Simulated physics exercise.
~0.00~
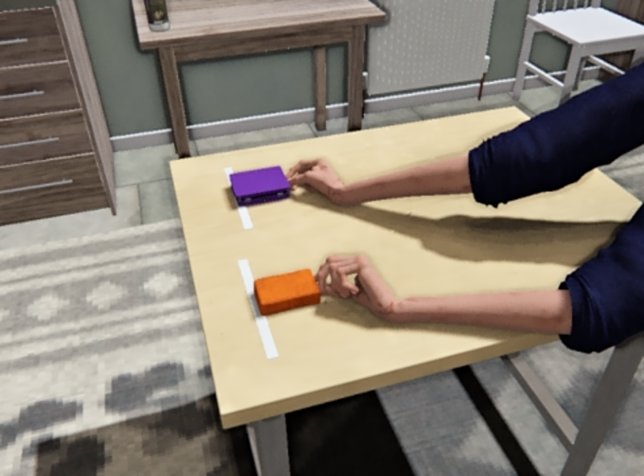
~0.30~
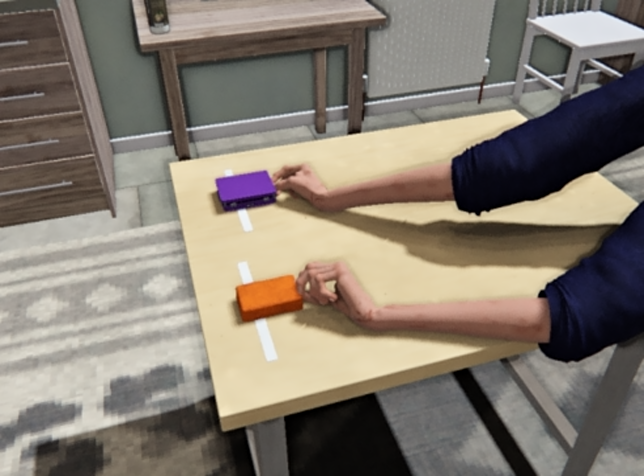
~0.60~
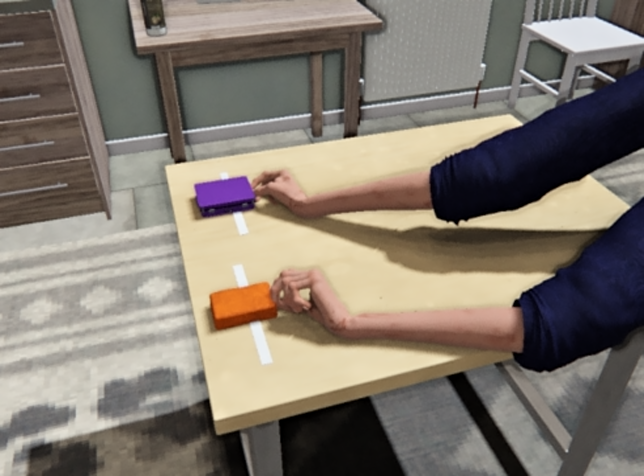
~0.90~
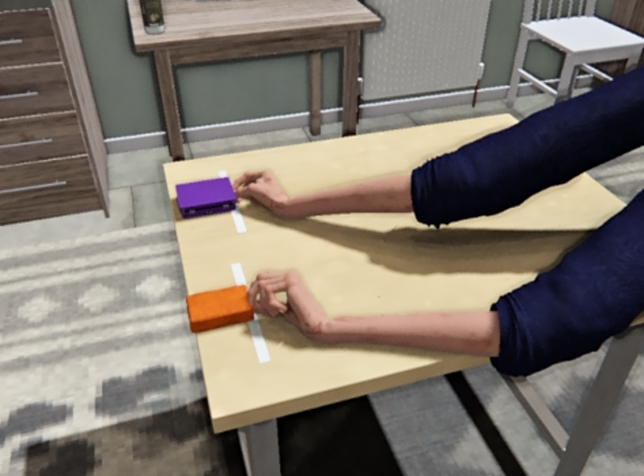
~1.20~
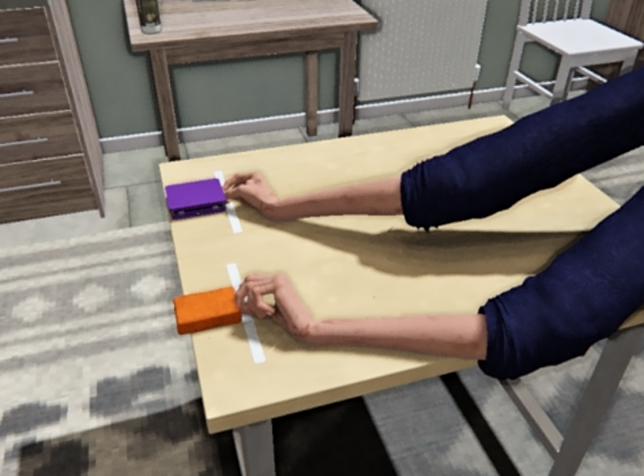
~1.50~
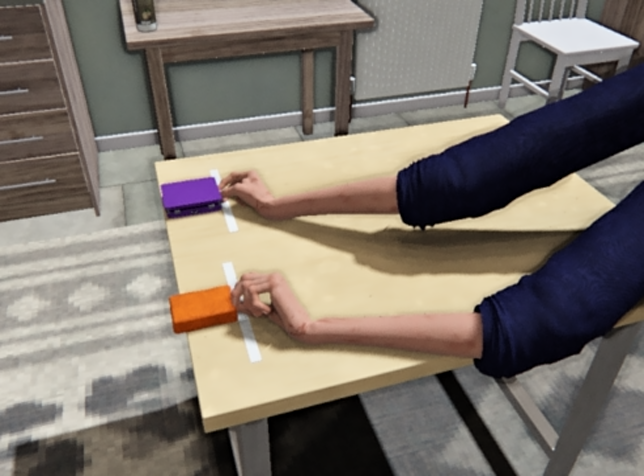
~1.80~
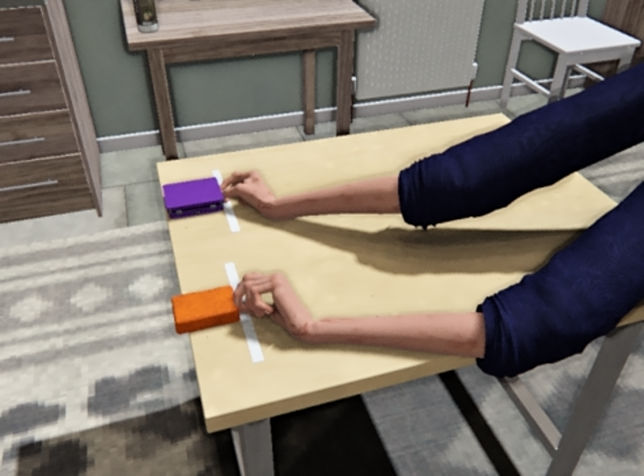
The clip shows two hands pushing a purple case and an orange sponge leftward across strips of white tape on a wooden table. Both objects slide to the table's left edge and stop there, with the fingertips still beside them, and neither falls.
